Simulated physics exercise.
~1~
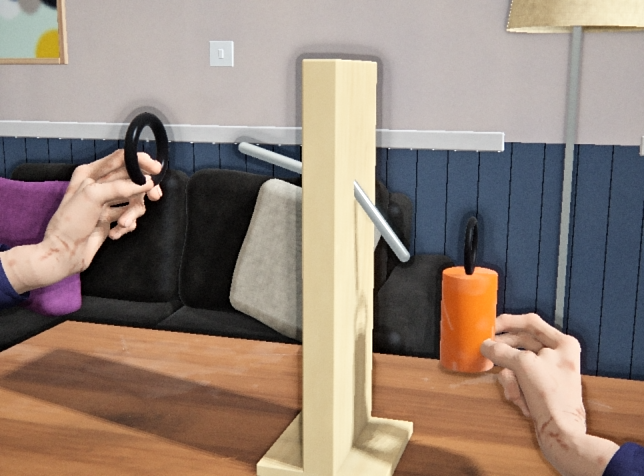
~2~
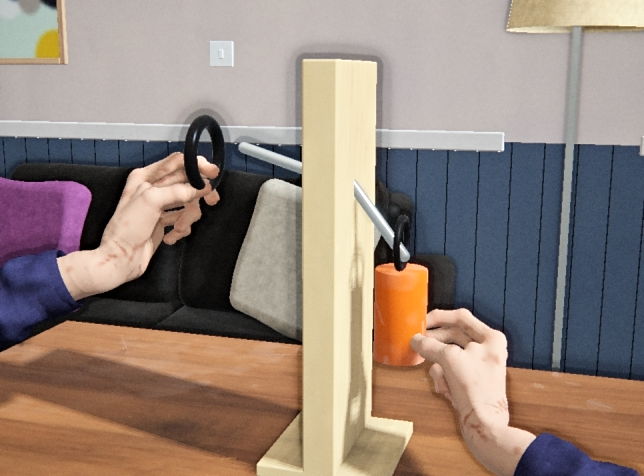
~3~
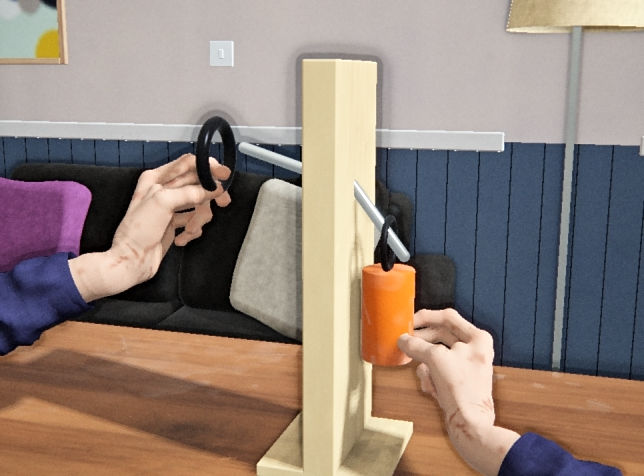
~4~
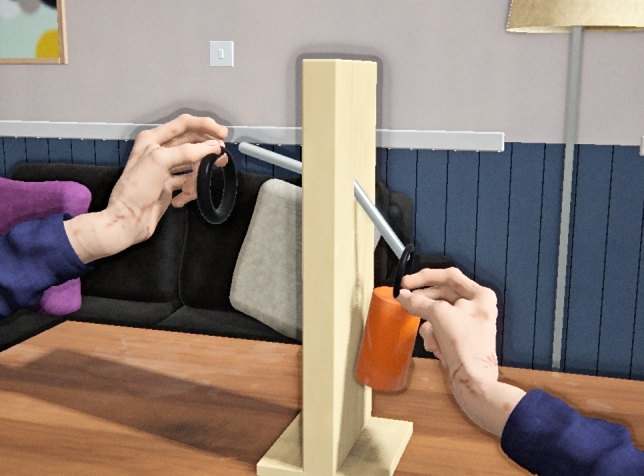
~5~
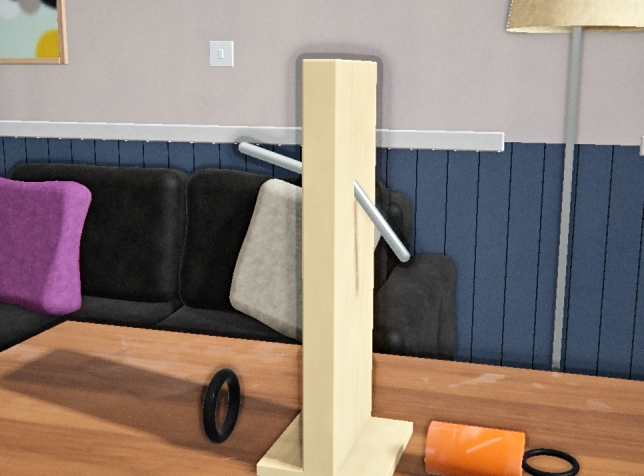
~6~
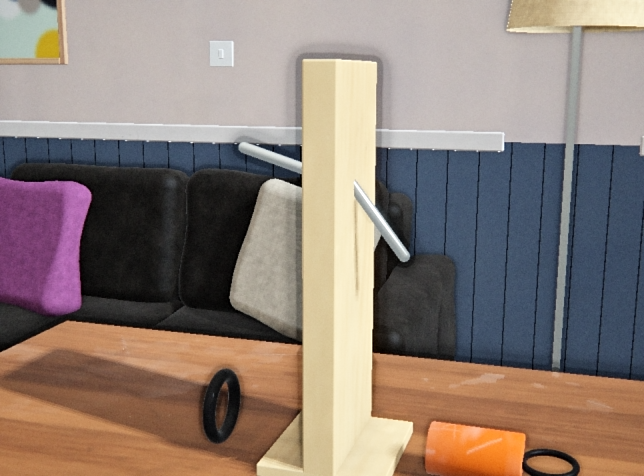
In this clip, two hands bring a black ring and an orange cylinder with a black ring toward opposite ends of a slanted rod on a wooden stand; both objects drop, ending with the black ring upright and the cylinder on its side on the table.
